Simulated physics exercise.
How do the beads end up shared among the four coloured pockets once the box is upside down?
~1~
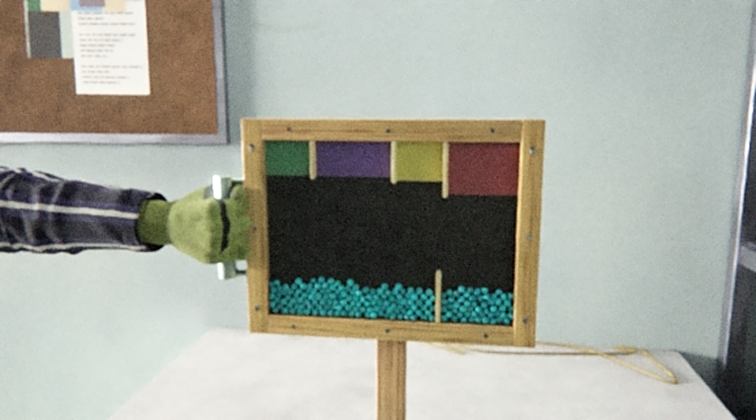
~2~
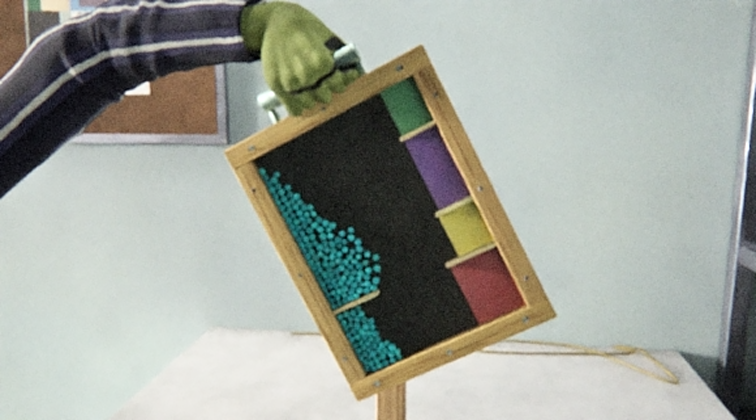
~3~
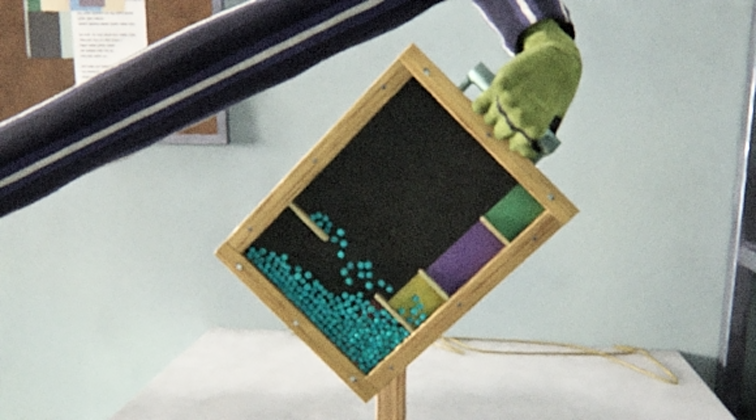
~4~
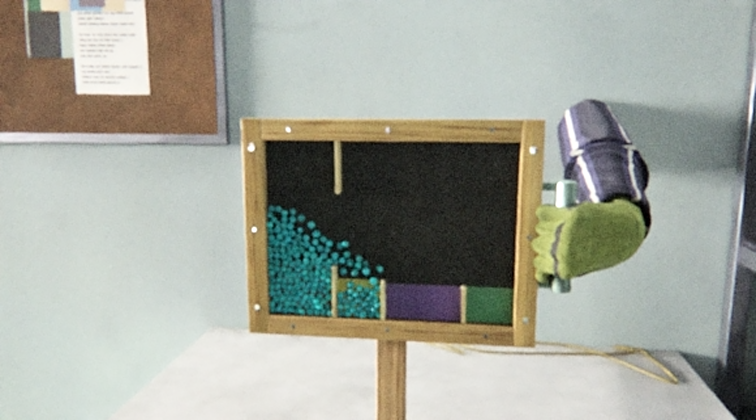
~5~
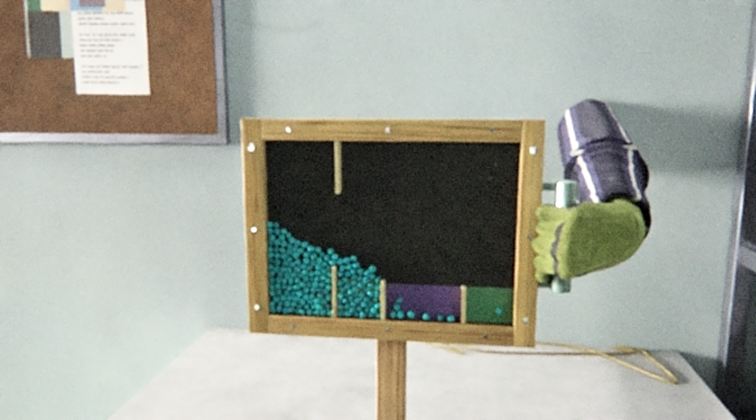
Most of the beads end up in and over the red pocket, with a good share at the yellow one beside it. The purple pocket gets only a few, and the green pocket is left with practically none.
